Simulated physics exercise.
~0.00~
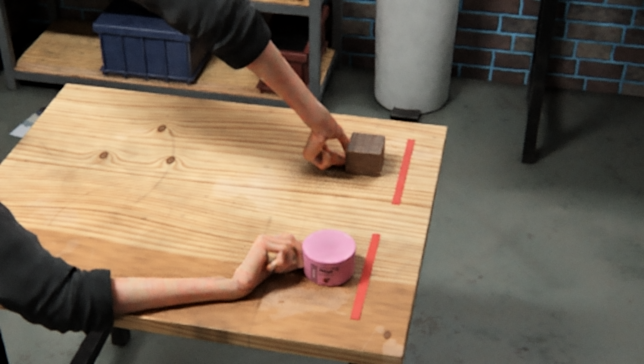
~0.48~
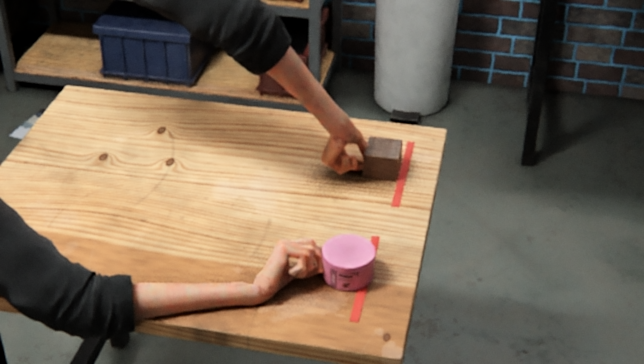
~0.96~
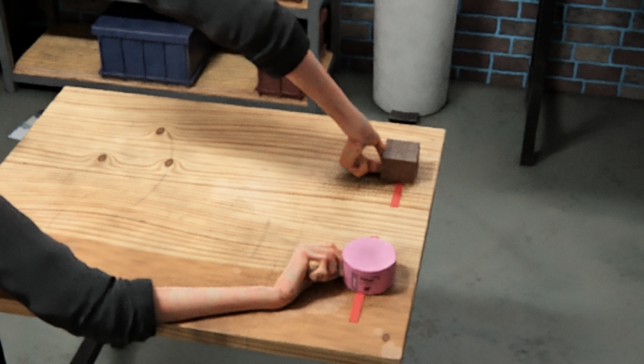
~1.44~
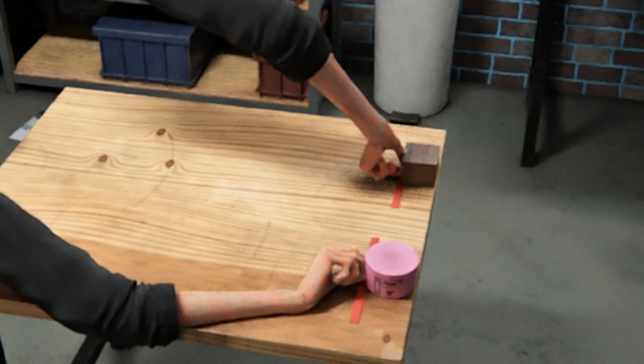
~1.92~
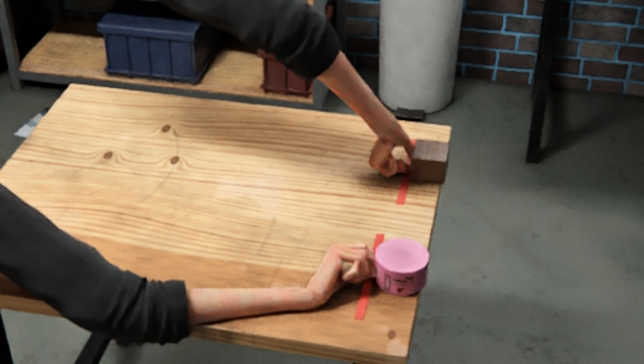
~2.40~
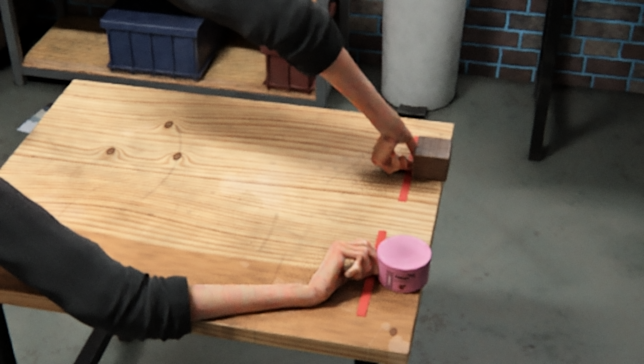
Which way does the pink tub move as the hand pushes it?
The pink tub moves to the right, toward the table's right edge.
